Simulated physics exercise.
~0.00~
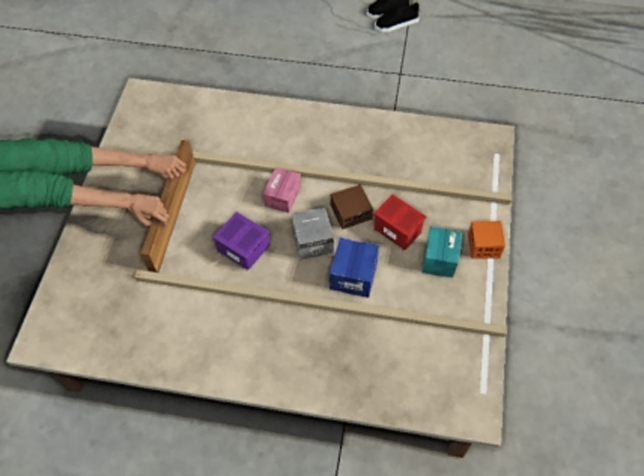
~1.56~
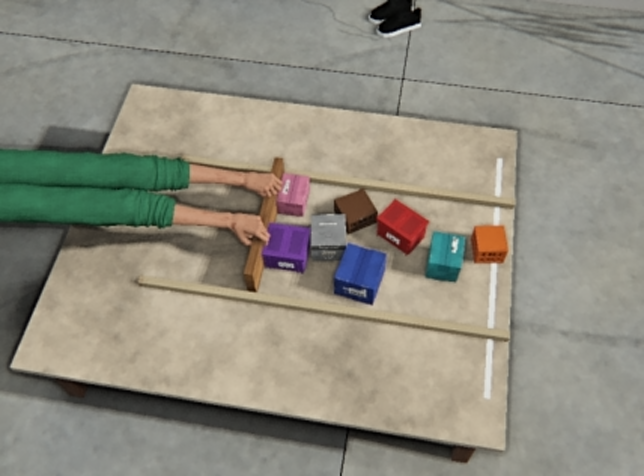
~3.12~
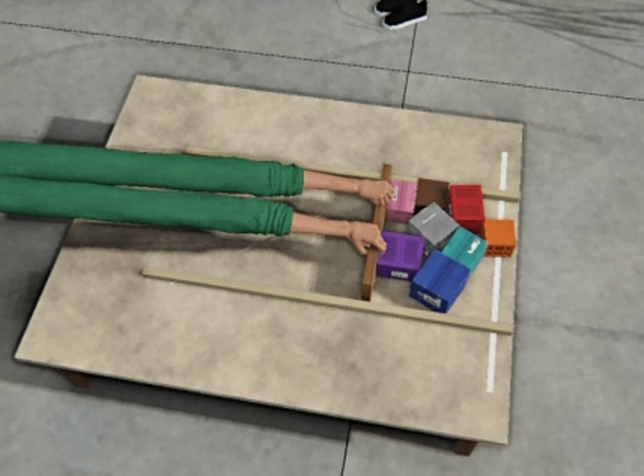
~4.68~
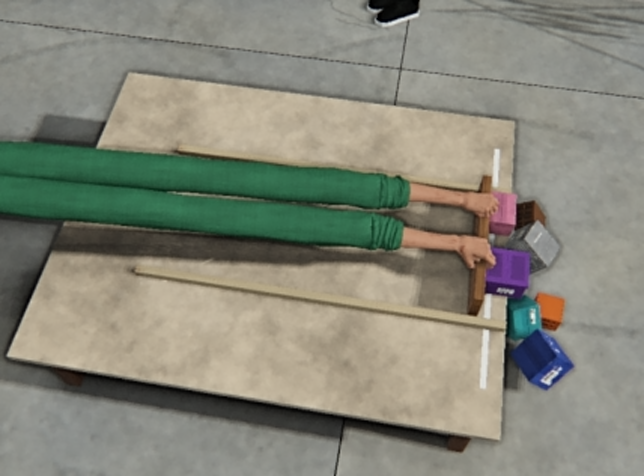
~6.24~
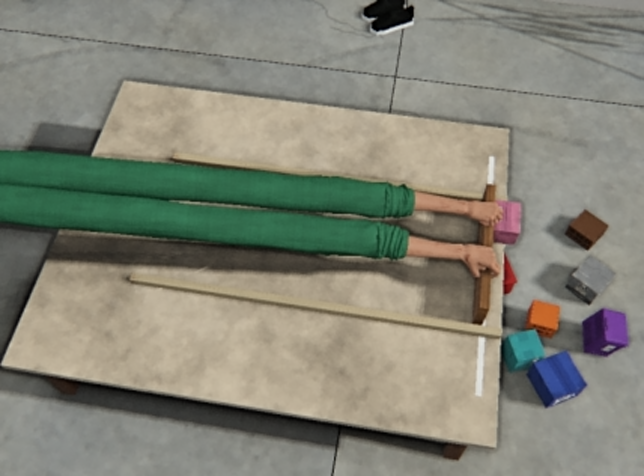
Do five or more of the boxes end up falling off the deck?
Yes, five or more fall off. The purple, grey, brown, blue, red, turquoise and orange boxes all go over the right edge, while the pink one stays up at the edge by the plank.
